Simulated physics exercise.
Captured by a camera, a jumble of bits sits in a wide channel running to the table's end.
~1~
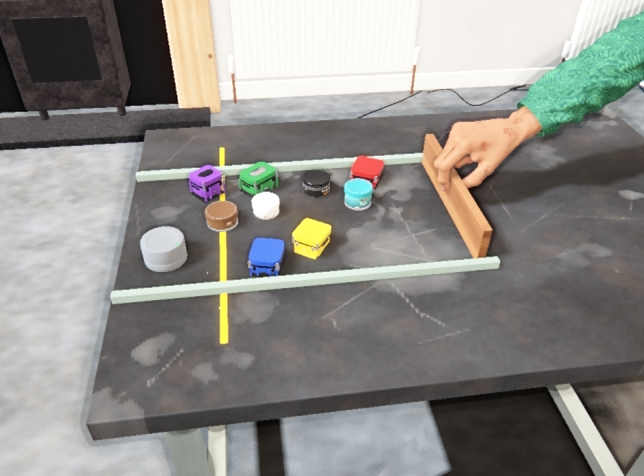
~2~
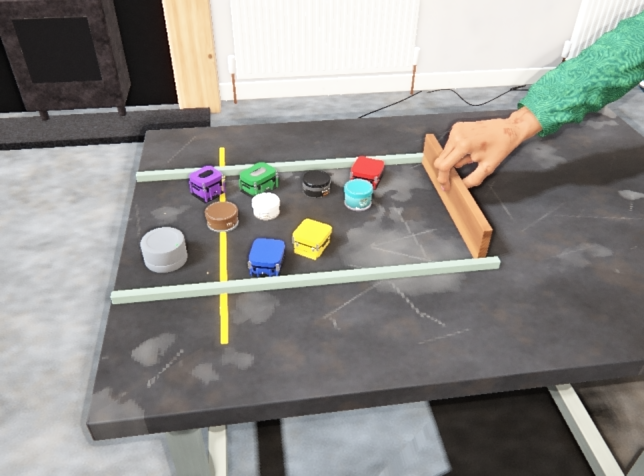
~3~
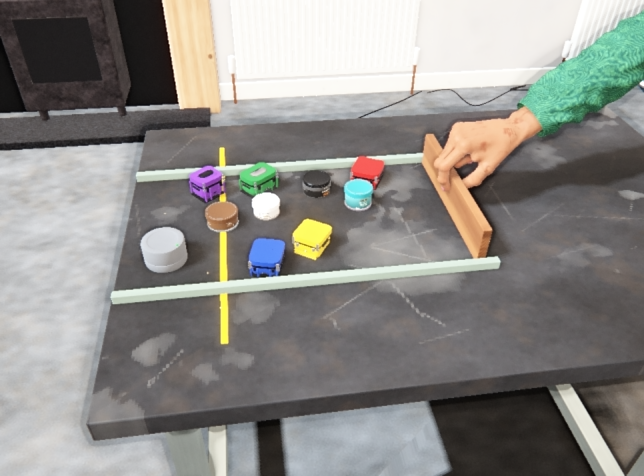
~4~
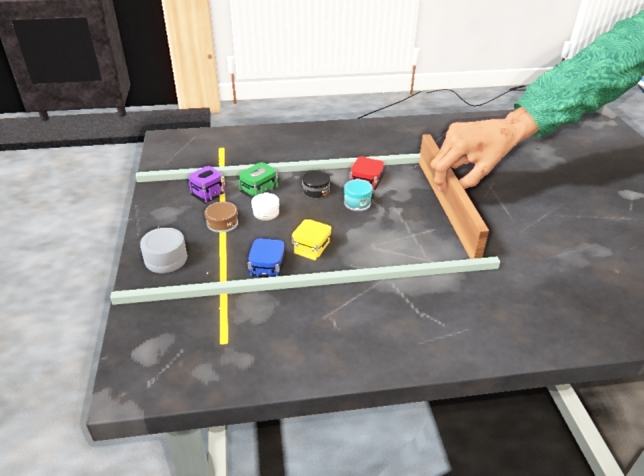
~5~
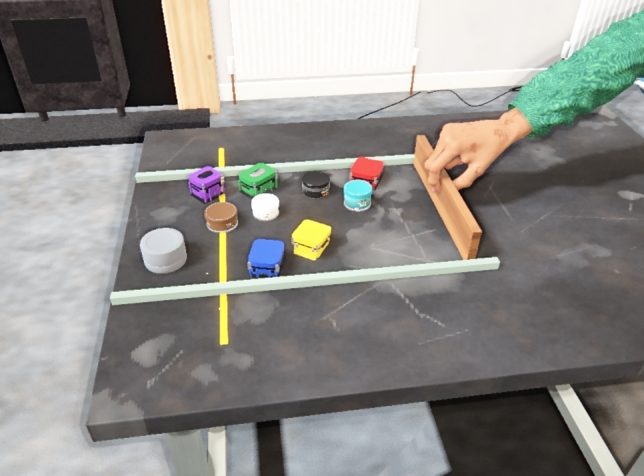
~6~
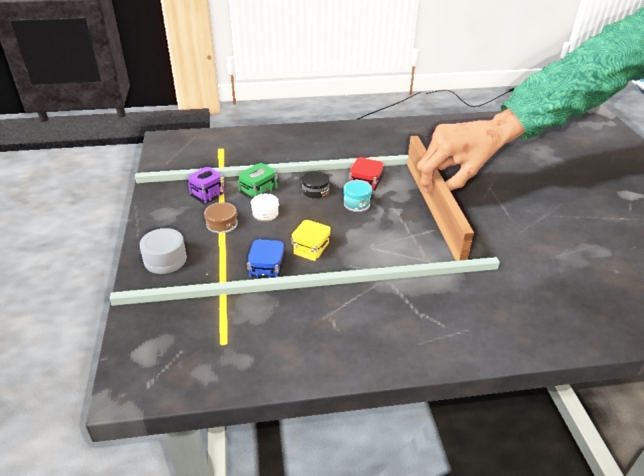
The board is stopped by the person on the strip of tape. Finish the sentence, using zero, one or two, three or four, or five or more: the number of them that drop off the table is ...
The number that drop off the table is zero.
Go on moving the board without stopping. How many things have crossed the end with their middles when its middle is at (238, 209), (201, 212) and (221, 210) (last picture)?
The numbers are 0, 1 and 0.
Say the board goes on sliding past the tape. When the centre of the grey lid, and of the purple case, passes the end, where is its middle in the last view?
Near (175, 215) in the first case, near (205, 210) in the other.
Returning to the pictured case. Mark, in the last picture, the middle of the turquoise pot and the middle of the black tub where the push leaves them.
Same order as the question: First (207, 204), second (177, 199).
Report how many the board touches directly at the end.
Looks like 4 of them, all told.
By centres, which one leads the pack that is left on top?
Purple case ends nearest.
A little later, none off yet; grey lid at rest near (164, 251); purple case at rest near (206, 185); brown pot at rest near (221, 218).
Next, none off yet; grey lid at rest near (164, 251); purple case shifted about its own width near (174, 189); brown pot shifted about its own width near (188, 226).
When it is over, the number that fall off is zero.
